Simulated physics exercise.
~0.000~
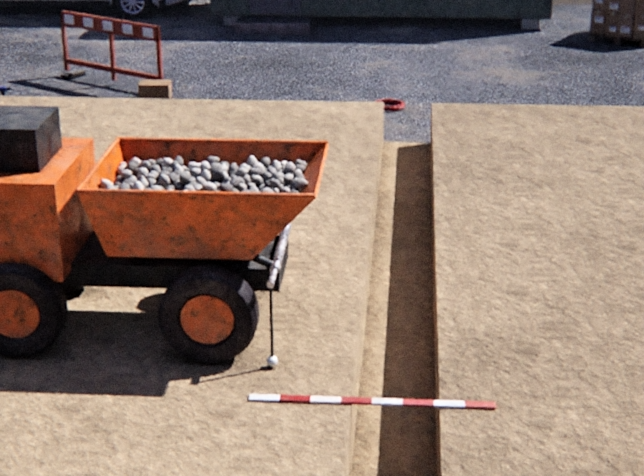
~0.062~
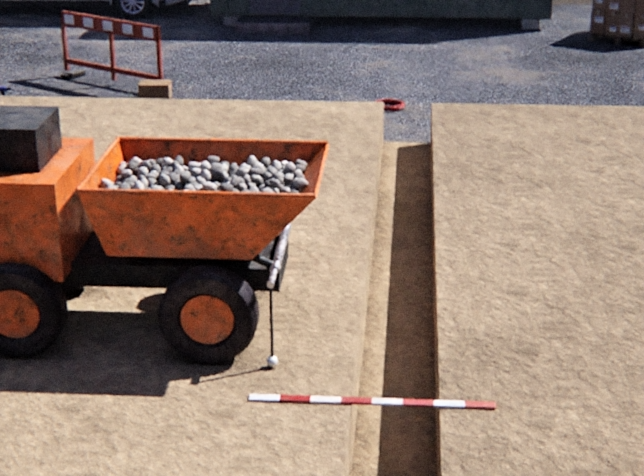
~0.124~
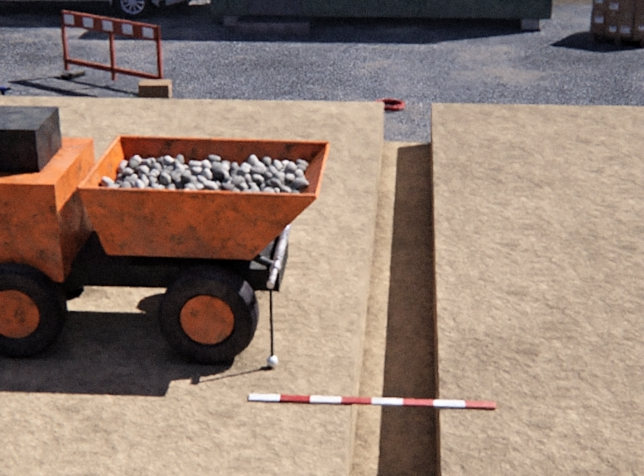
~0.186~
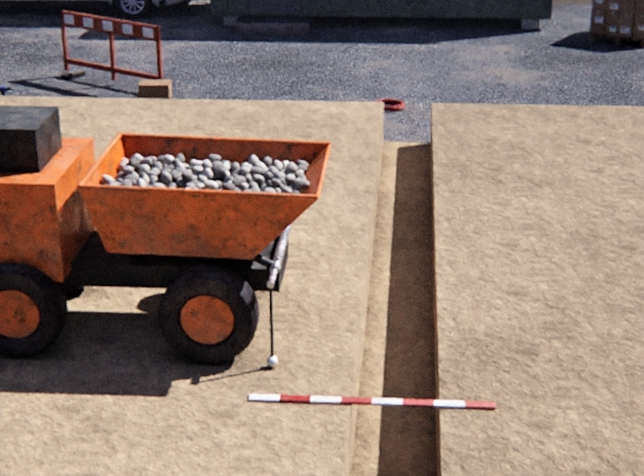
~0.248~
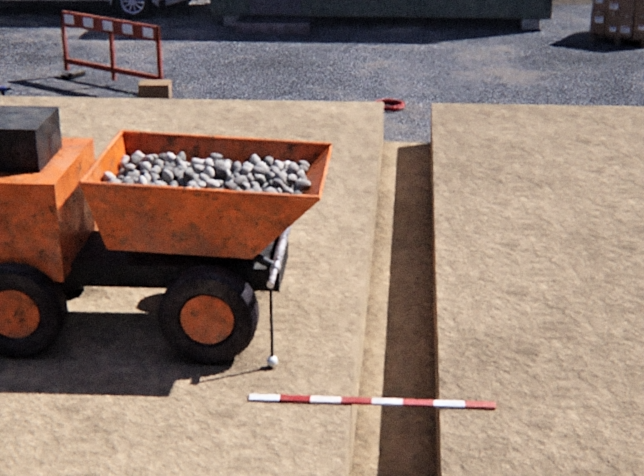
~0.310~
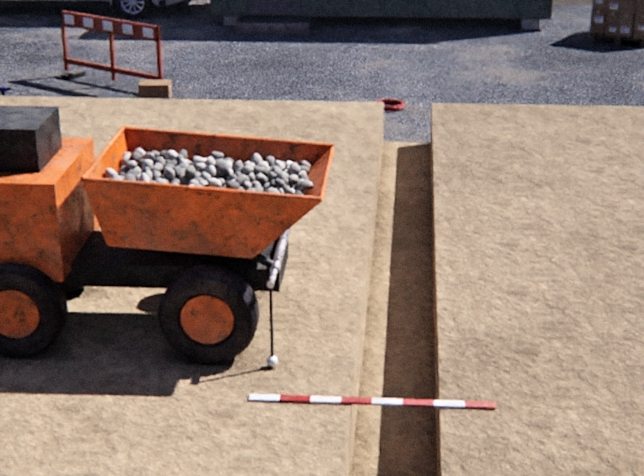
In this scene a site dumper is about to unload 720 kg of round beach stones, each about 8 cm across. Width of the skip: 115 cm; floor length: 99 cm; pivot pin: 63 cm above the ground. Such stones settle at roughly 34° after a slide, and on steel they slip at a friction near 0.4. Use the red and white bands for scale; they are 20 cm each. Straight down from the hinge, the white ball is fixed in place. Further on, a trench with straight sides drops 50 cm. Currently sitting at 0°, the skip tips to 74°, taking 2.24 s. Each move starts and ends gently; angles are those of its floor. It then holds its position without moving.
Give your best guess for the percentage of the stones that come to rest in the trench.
I would say about 55 per cent.
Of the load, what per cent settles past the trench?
Close to 45 percent of the load.
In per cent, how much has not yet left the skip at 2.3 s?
Close to 30 per cent of it.
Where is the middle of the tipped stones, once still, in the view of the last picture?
(431, 362).
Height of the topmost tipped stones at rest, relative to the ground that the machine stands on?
Around 20 cm above it, I'd say.
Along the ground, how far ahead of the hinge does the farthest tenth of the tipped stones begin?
Distance from the hinge: About 190 cm.
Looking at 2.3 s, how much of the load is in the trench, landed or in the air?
By then, around 40 percent.
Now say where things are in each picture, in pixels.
Lip at (315, 196), floor tilted 0°, highest stones at (209, 171), in the first frame.
The skip is at 0°, its lip at (316, 197); the top of the load is at (209, 170); the stones move at 0.1 m/s on average, in the second frame.
Lip at (316, 197), floor tilted 1°, highest stones at (204, 171); the stones move at 0.1 m/s on average, in the third frame.
The skip is at 1°, its lip at (318, 198); the top of the load is at (199, 169); the stones move at 0.2 m/s on average, in the fourth frame.
The skip is at 3°, its lip at (319, 198); the top of the load is at (188, 166); the stones move at 0.2 m/s on average, in the fifth frame.
The skip is at 4°, its lip at (321, 200); the top of the load is at (173, 162); the stones move at 0.3 m/s on average, in the sixth frame.
After 1.7 s the floor is at 62°; 98 % in the skip, 2 % in the trench; the foremost stones are at (400, 258).
After 2.3 s the floor is at 74°; 31 % in the skip, 38 % in the trench, 31 % past the trench; the foremost stones are at (563, 338).
After 2.7 s the floor is at 74°; 9 % in the skip, 49 % in the trench, 43 % past the trench; the foremost stones are at (638, 347).
After 5.4 s the floor is at 74°; 0 % in the skip, 57 % in the trench, 43 % past the trench; the foremost stones are past the picture's edge.
